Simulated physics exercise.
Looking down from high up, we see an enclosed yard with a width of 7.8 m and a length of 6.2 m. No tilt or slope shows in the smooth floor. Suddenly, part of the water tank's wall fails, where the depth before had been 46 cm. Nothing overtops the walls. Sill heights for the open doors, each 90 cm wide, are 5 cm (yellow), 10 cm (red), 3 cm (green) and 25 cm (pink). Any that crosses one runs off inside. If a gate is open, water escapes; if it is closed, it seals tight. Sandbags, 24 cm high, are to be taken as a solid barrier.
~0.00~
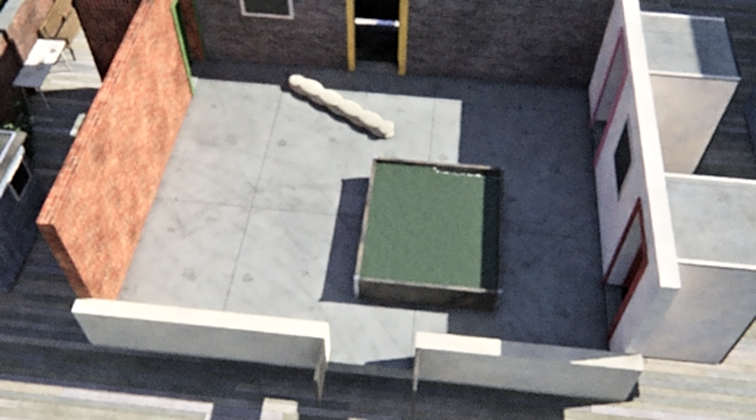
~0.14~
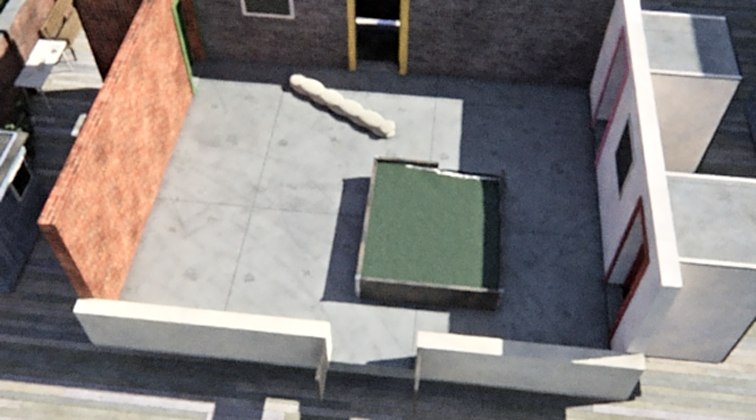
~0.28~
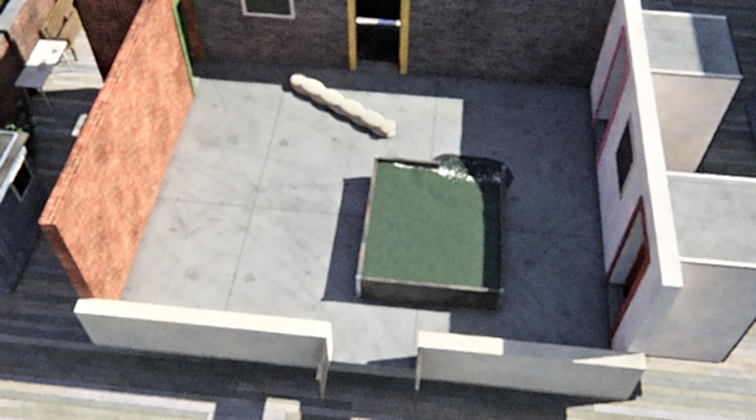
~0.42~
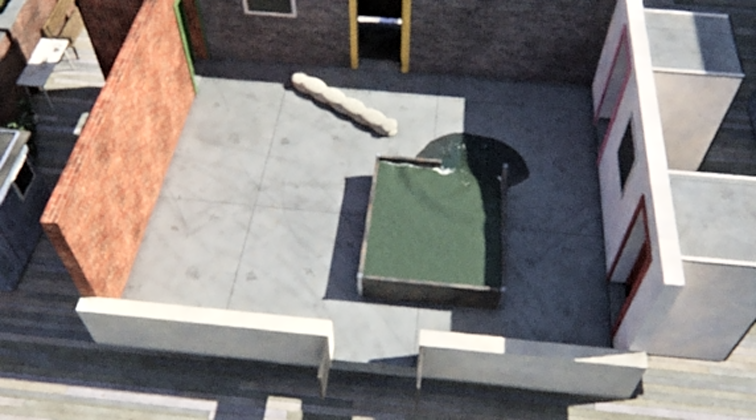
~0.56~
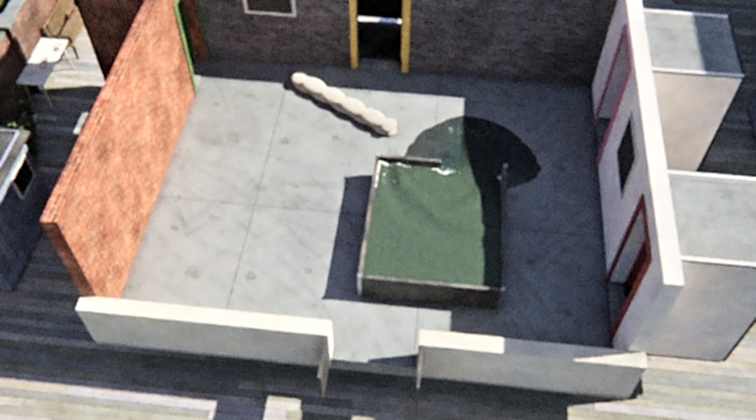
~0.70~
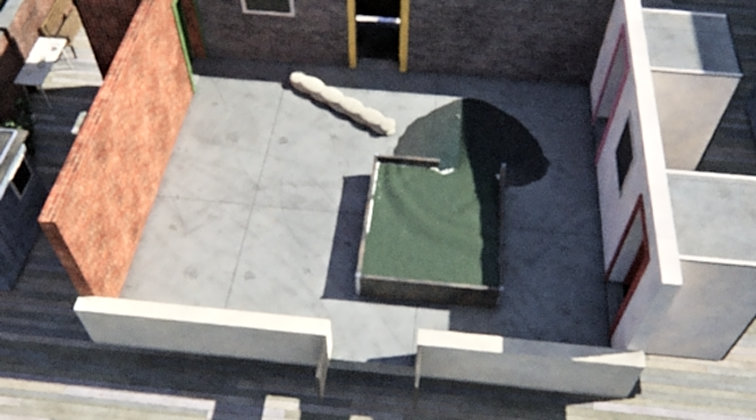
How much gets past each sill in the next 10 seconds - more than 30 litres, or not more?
In the end the yellow door will most likely bust the limit; the red door will most likely respect the limit; the green door will most likely bust the limit; the pink door will most likely respect the limit.
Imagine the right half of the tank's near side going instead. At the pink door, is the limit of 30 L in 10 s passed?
Pink: Falls short.
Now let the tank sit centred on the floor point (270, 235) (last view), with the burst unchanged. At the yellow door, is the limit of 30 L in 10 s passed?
Then yellow falls short.
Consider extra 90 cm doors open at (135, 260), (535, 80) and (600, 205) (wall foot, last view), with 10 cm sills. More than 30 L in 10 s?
Less, more, less.
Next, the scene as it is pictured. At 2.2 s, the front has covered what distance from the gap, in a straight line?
That's near 3.8 m in a straight line.
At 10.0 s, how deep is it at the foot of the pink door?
The depth there is around 8.5 cm.
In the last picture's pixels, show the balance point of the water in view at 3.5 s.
Around (458, 176) in the last picture.
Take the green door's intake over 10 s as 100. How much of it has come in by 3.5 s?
Estimate: Around 0 per cent.
After 1.4 s water covers 15 % of the floor and is deepest (26 cm) near (487, 178); yellow door not reached, red door not reached, green door not reached, pink door not reached.
After 2.2 s water covers 20 % of the floor and is deepest (34 cm) near (582, 89); yellow door 8 cm at the sill, 0 L in, red door not reached, green door not reached, pink door 10 cm at the sill, 0 L in.
After 3.5 s water covers 25 % of the floor and is deepest (25 cm) near (517, 90); yellow door 9 cm at the sill, 10 L in, red door not reached, green door not reached, pink door 15 cm at the sill, 0 L in.
After 6.0 s water covers 45 % of the floor and is deepest (16 cm) near (353, 83); yellow door 9 cm at the sill, 23 L in, red door 3 cm at the sill, 0 L in, green door 8 cm at the sill, 41 L in, pink door 10 cm at the sill, 0 L in.
After 10.0 s water covers 65 % of the floor and is deepest (12 cm) near (427, 77); yellow door 11 cm at the sill, 99 L in, red door 10 cm at the sill, 0 L in, green door 7 cm at the sill, 116 L in, pink door 9 cm at the sill, 0 L in.
